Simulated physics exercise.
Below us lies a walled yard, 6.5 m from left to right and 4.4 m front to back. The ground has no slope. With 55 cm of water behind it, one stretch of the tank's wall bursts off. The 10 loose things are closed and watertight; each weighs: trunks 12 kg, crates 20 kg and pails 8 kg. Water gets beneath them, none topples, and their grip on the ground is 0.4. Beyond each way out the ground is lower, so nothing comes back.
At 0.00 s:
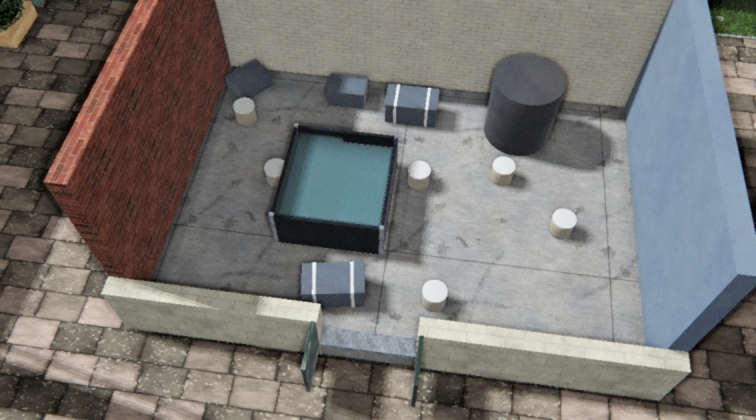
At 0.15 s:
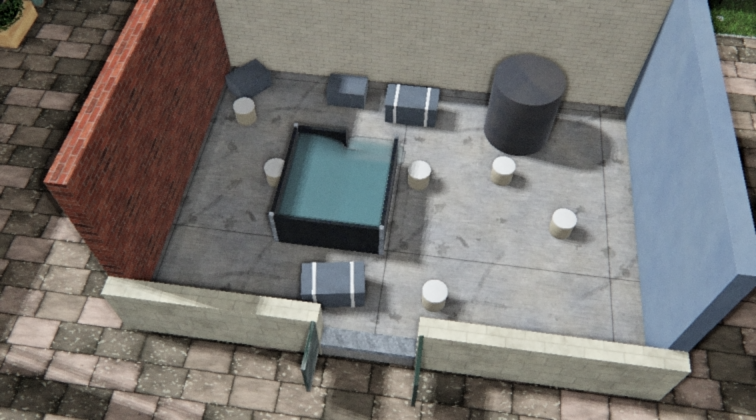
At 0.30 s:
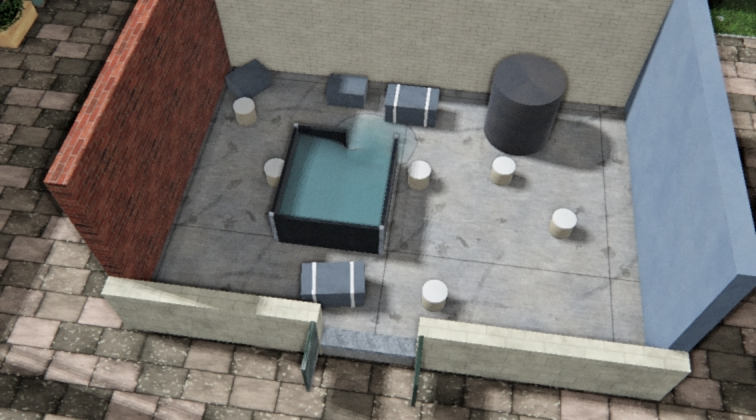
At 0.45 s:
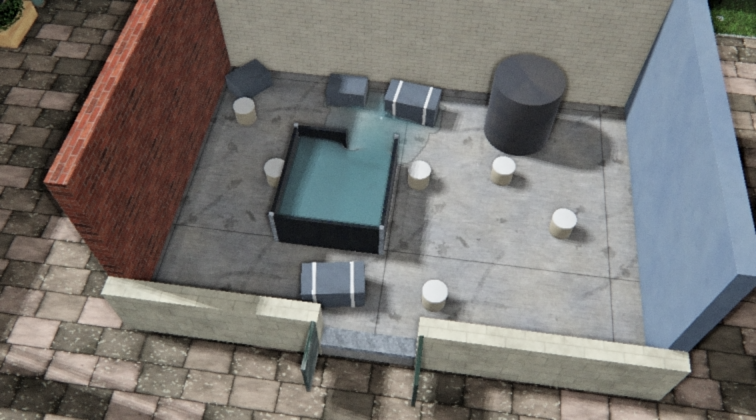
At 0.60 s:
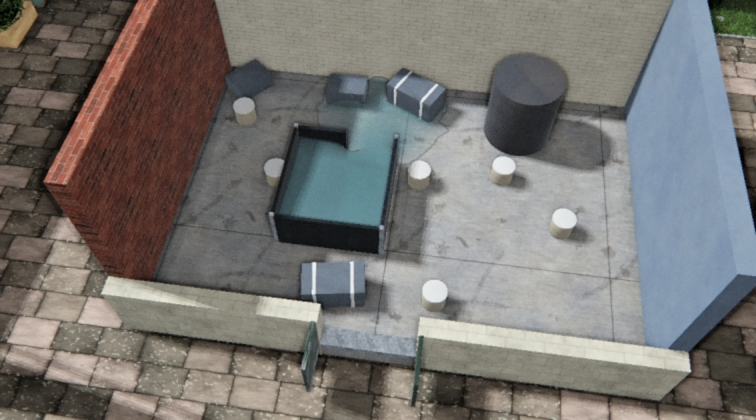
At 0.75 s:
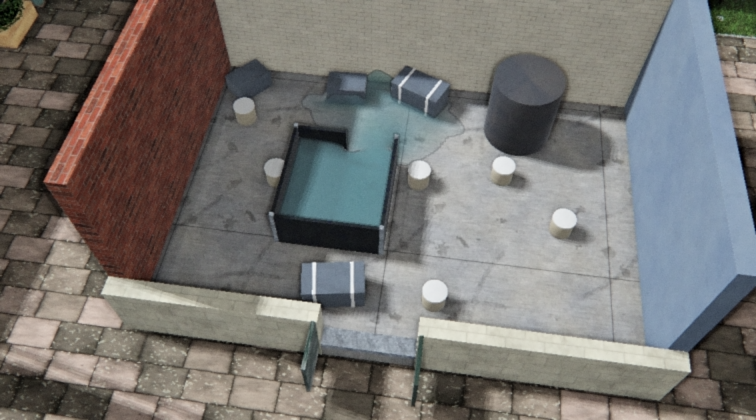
At first, a dark-walled tank of teal water stands among crates and pale pails in a walled yard. A gap opens at the tank's far side, and water pours through it, spreading across the ground toward the back wall. The strapped trunk there turns and shifts slightly, while most other objects stay put.
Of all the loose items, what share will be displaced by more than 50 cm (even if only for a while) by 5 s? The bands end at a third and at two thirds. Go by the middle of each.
That comes to from one to two thirds.
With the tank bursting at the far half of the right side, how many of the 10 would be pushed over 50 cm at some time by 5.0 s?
Then 3.
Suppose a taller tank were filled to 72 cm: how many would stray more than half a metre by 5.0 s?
Then 4.
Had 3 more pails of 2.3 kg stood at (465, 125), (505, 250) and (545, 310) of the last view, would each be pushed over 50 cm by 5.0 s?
In that order: Past it, less, under.
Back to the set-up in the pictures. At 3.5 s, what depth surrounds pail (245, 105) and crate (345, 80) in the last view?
About 4 and 9 cm.
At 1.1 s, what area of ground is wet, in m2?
About 6.5 m2.
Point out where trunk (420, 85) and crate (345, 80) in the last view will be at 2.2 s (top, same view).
Near (471, 74) and (270, 76).
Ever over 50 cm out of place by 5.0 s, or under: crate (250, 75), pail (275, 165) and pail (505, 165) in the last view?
In that order: Past it, less, under.
After 1.1 s 1 of 10 are over 50 cm from their spots; 1 afloat.
After 2.2 s 2 of 10 are over 50 cm from their spots; 1 afloat.
After 3.5 s 4 of 10 are over 50 cm from their spots; 2 afloat.
After 5.0 s 4 of 10 are over 50 cm from their spots, and 4 have been at some point; 1 afloat.
